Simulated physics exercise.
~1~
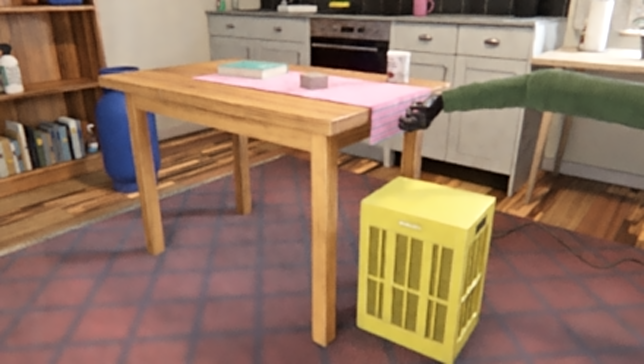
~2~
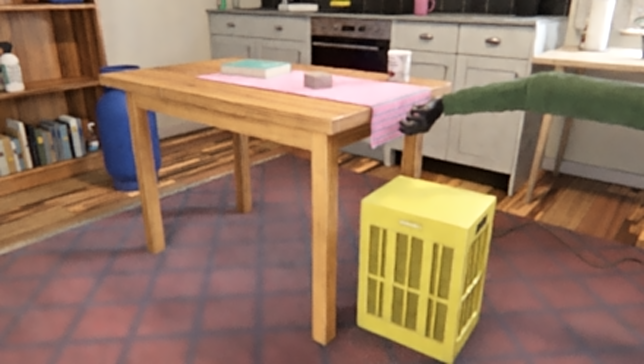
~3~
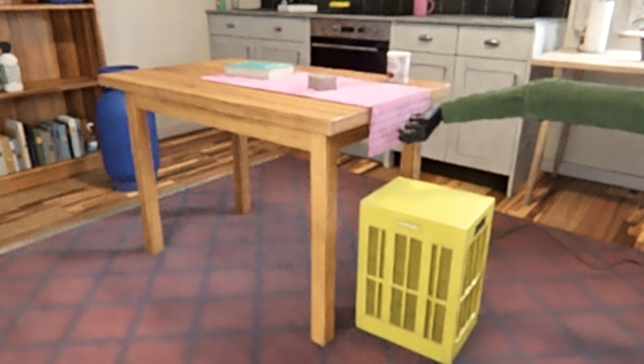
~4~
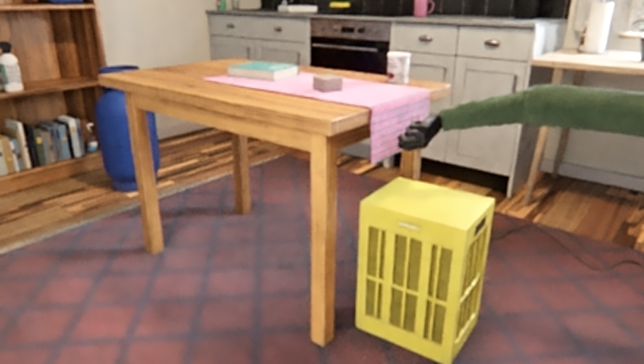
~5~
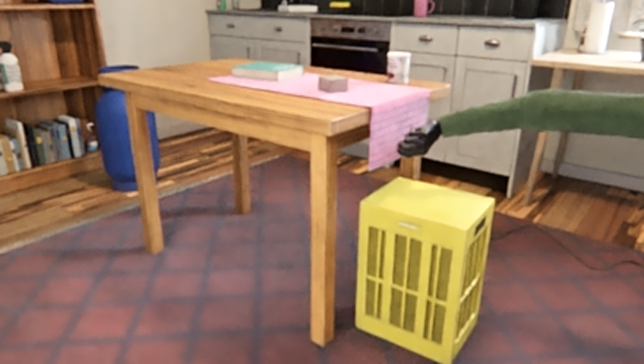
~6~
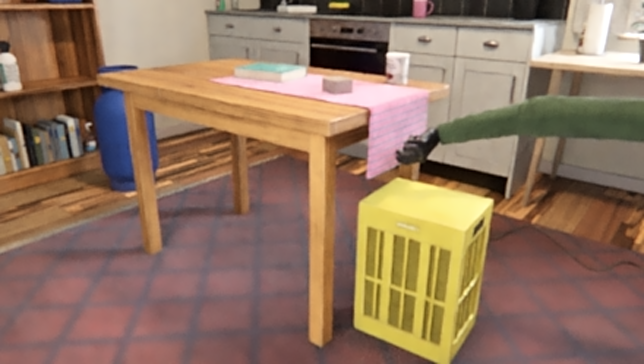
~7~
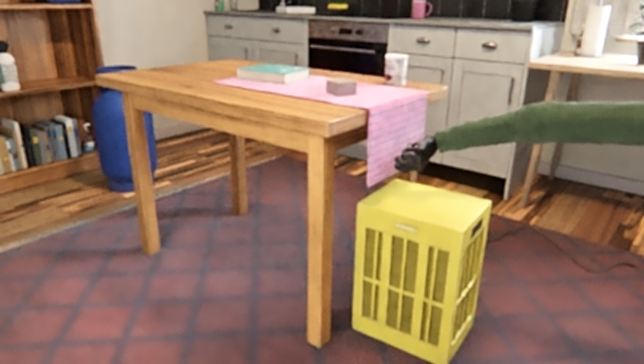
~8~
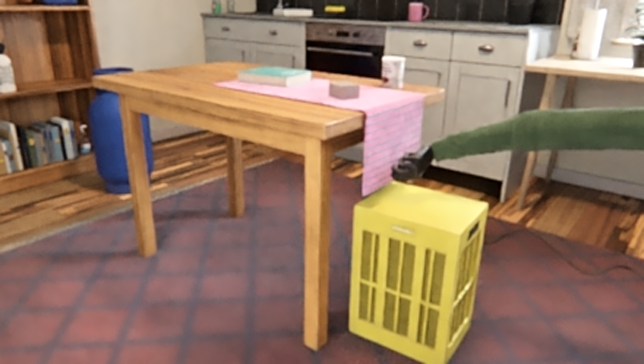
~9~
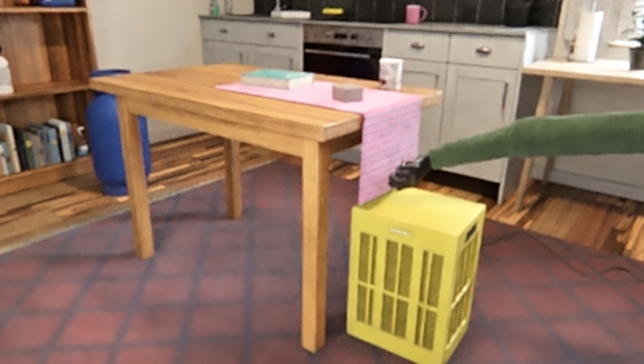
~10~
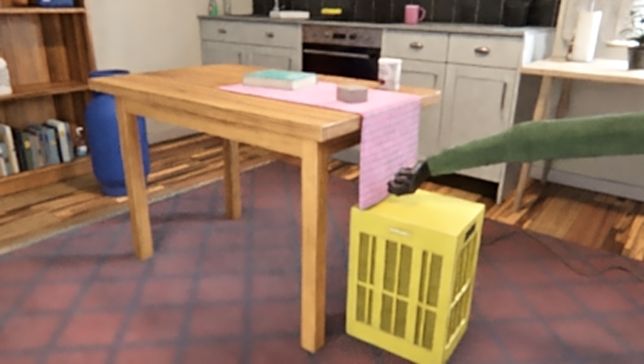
A pink hand towel hanging over a wooden table's end is drawn down by a gloved hand until its hem reaches the yellow crate below, carrying a grey block slightly right and shifting a turquoise book a little, while the block and a white tin remain on the table.
